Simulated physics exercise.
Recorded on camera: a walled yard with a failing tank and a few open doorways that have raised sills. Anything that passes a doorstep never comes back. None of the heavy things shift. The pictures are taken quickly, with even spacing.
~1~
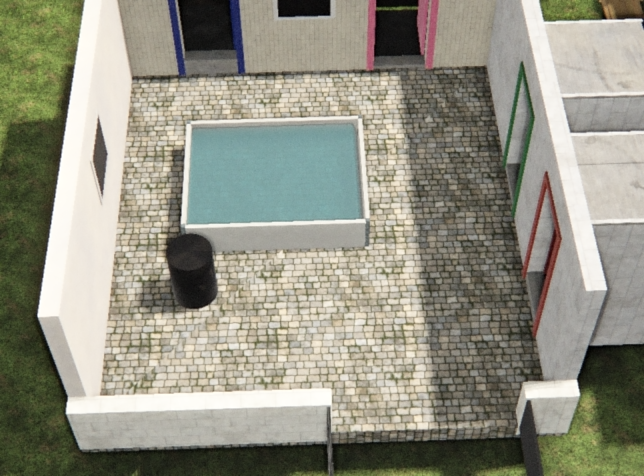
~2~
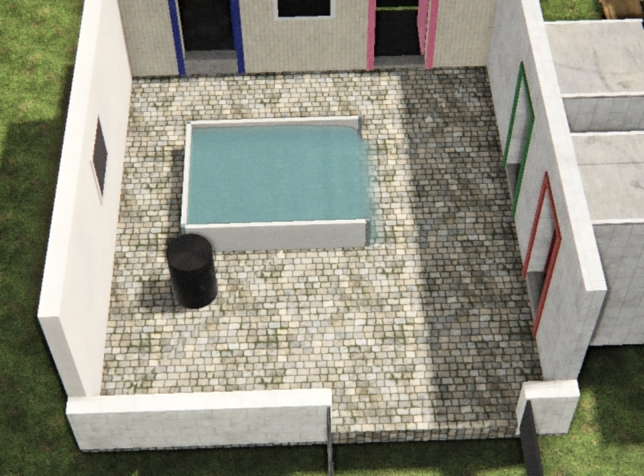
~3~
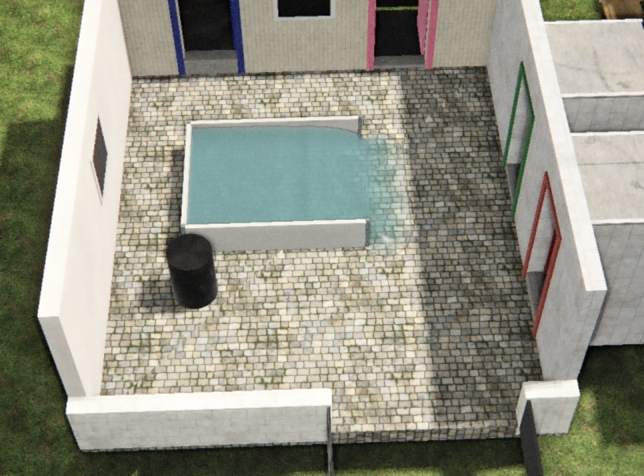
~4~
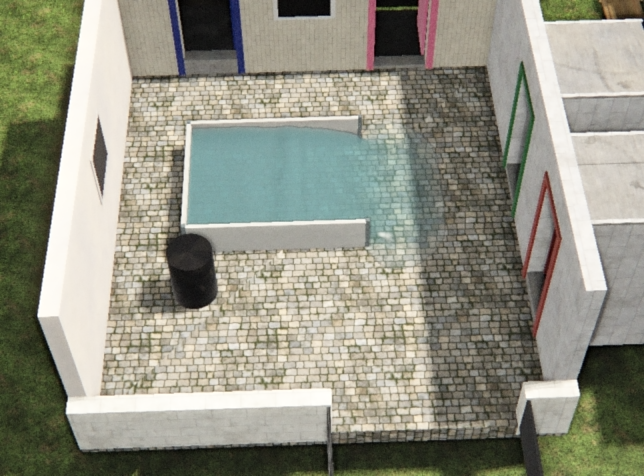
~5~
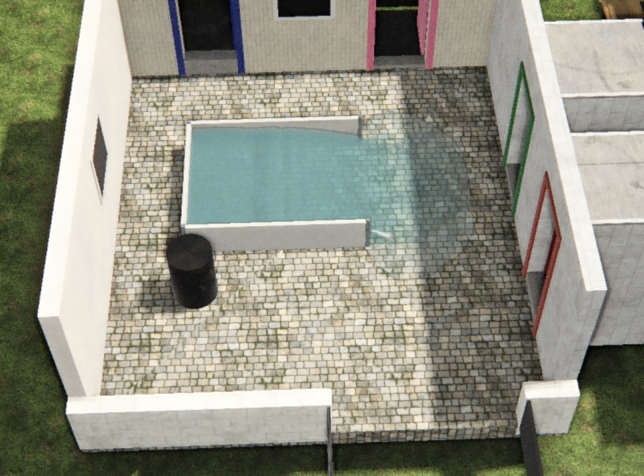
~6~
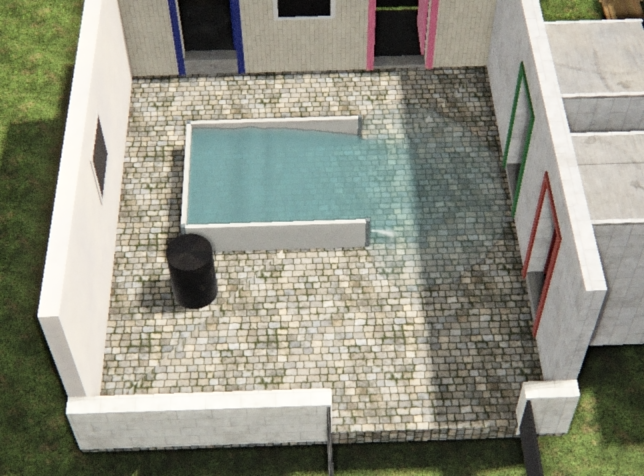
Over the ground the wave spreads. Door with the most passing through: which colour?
Green.
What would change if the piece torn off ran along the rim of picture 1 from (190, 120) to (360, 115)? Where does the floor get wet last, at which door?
I'd go with the one in red.
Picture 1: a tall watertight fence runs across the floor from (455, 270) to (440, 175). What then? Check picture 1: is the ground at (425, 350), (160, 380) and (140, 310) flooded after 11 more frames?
Submerged, untouched, untouched.
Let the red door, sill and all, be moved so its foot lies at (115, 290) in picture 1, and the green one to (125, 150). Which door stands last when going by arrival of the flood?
Door: The red one.
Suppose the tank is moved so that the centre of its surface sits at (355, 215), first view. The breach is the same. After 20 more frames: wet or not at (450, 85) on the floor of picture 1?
Looks like it'd be swamped there.
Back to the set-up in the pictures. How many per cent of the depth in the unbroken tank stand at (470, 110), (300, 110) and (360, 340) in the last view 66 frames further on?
Respectively 10, 8 and 2 per cent.
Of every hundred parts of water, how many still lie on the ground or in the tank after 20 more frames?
About 88 per cent.
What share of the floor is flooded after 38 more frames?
Near 65 in a hundred.
A moment on, water covers 25 % of the floor; pink door not reached, red door wet at the sill, nothing in, green door some in, blue door not reached.
Next, water covers 30 % of the floor; pink door wet at the sill, nothing in, red door wet at the sill, nothing in, green door a lot in, blue door not reached.
Then, water covers 40 % of the floor; pink door wet at the sill, nothing in, red door wet at the sill, nothing in, green door a lot in, blue door not reached.
Later, water covers 65 % of the floor; pink door some in, red door wet at the sill, nothing in, green door a lot in, blue door wet at the sill, nothing in.
In the end, water covers 85 % of the floor; pink door some in, red door wet at the sill, nothing in, green door a lot in, blue door wet at the sill, nothing in; the green door has let in the most.
